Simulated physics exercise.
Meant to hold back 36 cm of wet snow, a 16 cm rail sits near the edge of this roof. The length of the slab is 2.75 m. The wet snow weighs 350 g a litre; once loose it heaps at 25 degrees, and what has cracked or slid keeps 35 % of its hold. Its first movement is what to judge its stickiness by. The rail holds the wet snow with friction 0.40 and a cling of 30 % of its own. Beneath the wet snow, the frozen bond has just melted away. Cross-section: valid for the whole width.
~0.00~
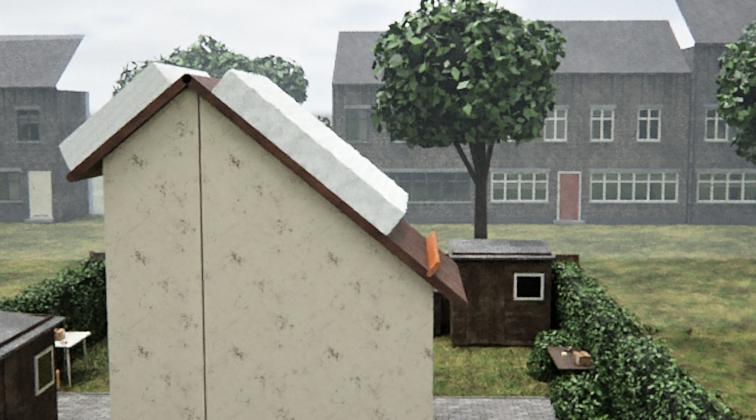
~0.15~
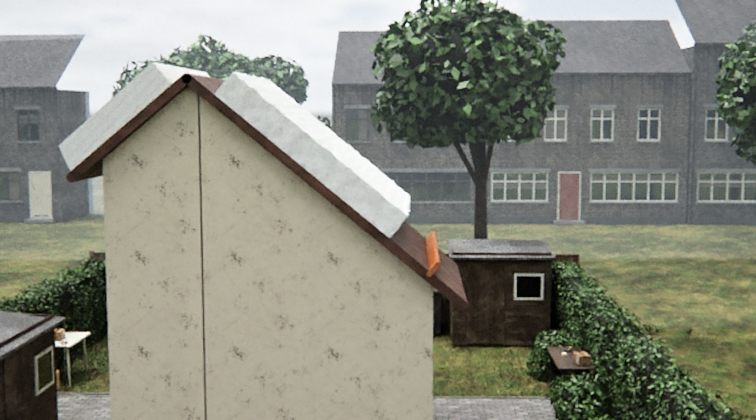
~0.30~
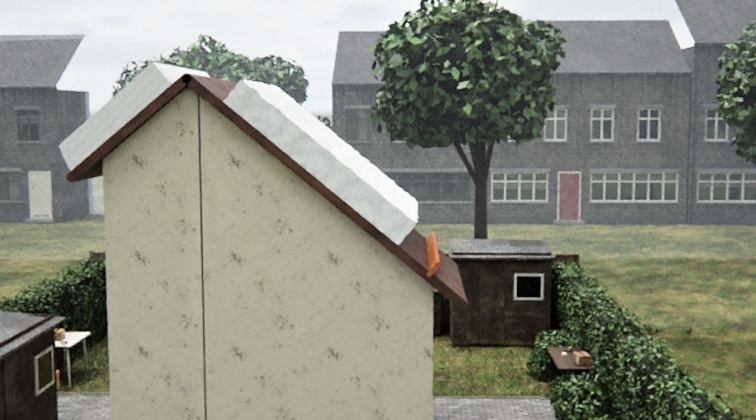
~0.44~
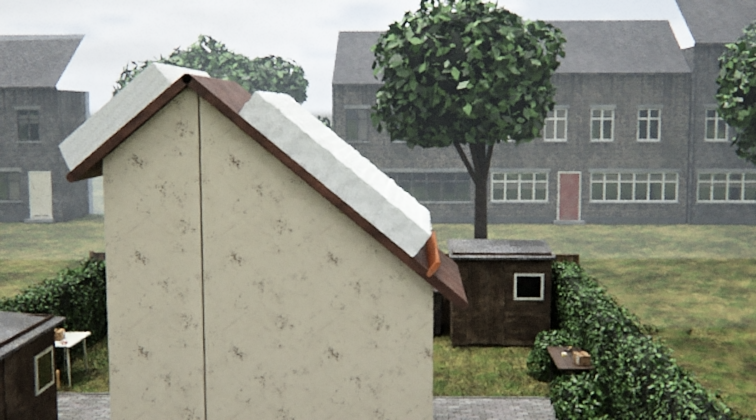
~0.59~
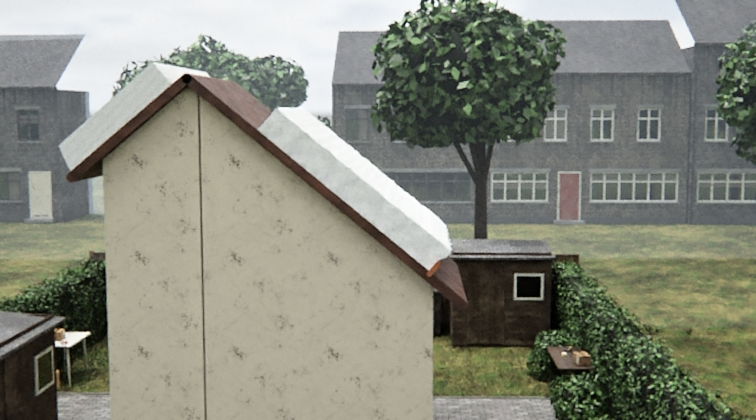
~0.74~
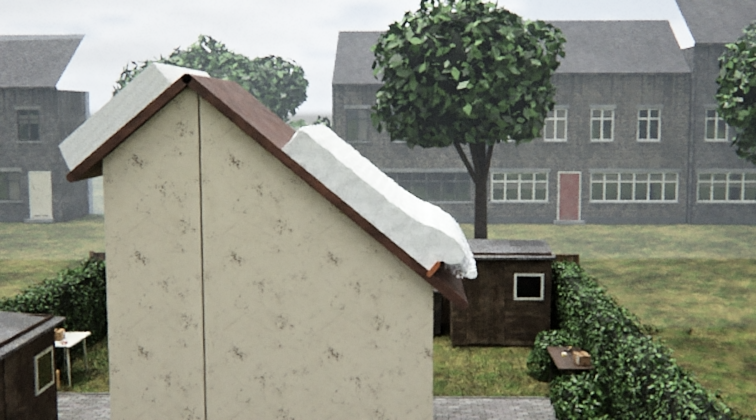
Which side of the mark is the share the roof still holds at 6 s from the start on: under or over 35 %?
It is under.
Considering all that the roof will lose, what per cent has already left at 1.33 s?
Share so far: Roughly 60 percent.
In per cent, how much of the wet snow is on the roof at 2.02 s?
Roughly 22 percent.
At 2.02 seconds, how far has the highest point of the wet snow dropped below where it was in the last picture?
Measured change: Some 1.3 m.
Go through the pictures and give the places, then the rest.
The first picture shows front end of the wet snow at (403, 216).
The second picture shows front end of the wet snow at (406, 219), its middle shifted 5.2 cm.
The third picture shows front end of the wet snow at (415, 226), its middle shifted 19 cm.
The fourth picture shows front end of the wet snow at (429, 238), its middle shifted 42 cm.
The fifth picture shows front end of the wet snow at (449, 254), its middle shifted 73 cm, 6 % of it past the rail, in one piece.
The sixth picture shows front end of the wet snow at (476, 270), its middle shifted 1.07 m, 17 % of it past the rail, cracking.
By 1.33 s, 49 % of the snow is on the roof.
By 2.02 s, 21 % of the snow is on the roof.
By 2.71 s, 16 % of the snow is on the roof.
By 3.40 s, 15 % of the snow is on the roof.
By 6.00 s, at the end, 15 % of the snow is on the roof.
